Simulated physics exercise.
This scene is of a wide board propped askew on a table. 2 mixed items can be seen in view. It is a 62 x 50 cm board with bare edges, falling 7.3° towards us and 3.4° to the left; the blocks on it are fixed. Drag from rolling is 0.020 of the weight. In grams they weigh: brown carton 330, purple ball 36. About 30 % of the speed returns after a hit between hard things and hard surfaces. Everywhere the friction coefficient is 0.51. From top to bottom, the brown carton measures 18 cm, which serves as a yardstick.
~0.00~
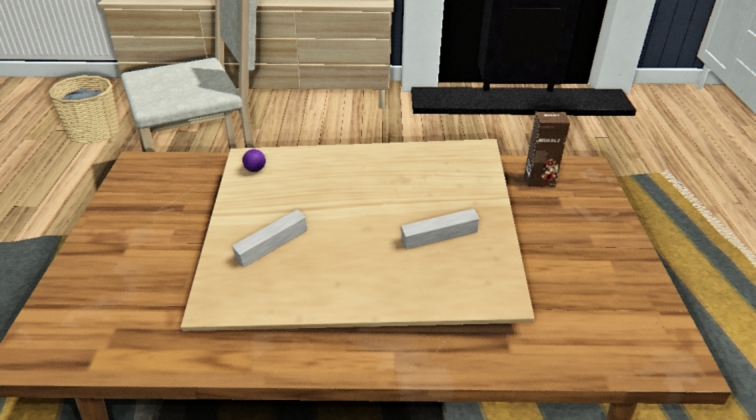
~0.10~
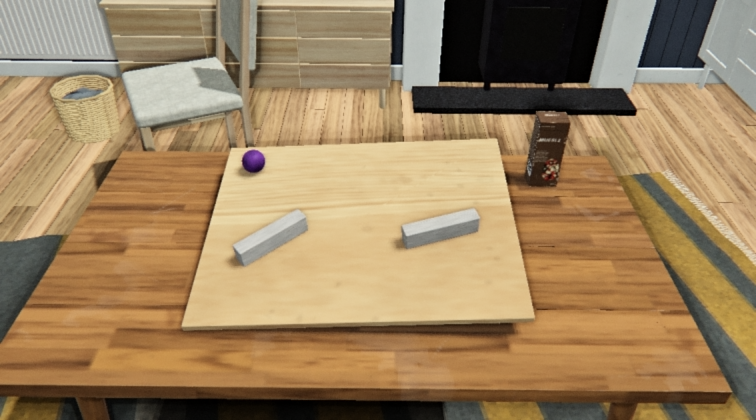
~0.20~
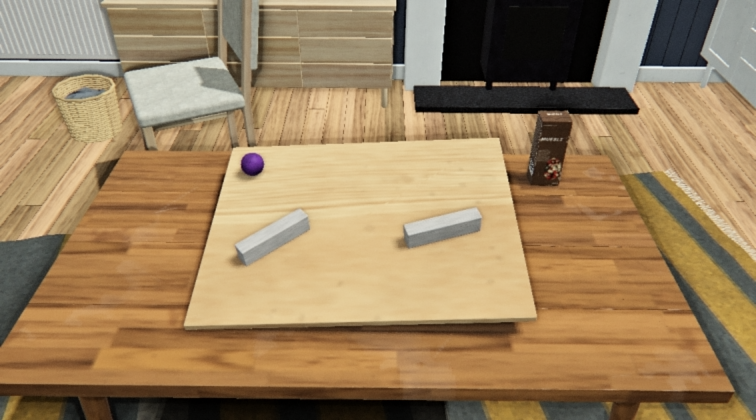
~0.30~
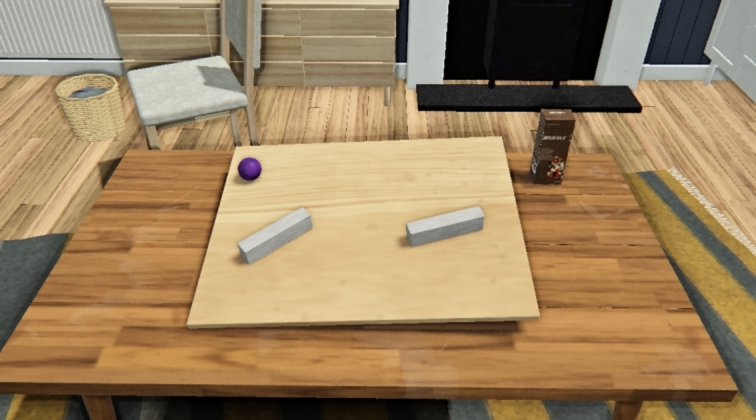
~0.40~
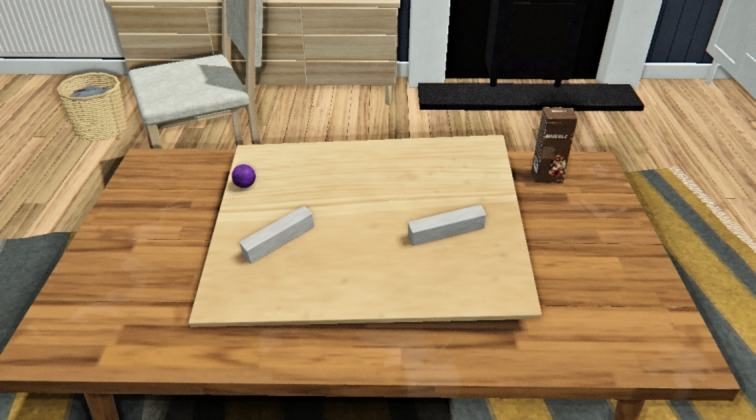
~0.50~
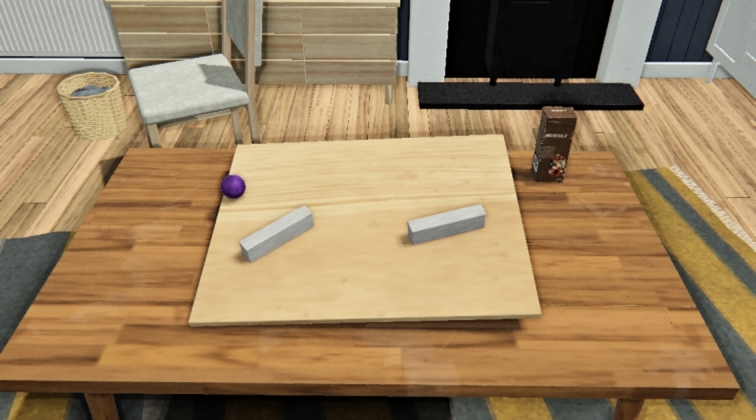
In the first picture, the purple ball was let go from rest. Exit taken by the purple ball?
Left.
Around 0.80 s, it has gone over the left edge; purple ball near (187, 250).
Around 1.00 s, it has gone over the left edge; purple ball near (143, 285).
Finally (1.2 s), it has gone over the left edge; brown carton still in place (within 8 cm).
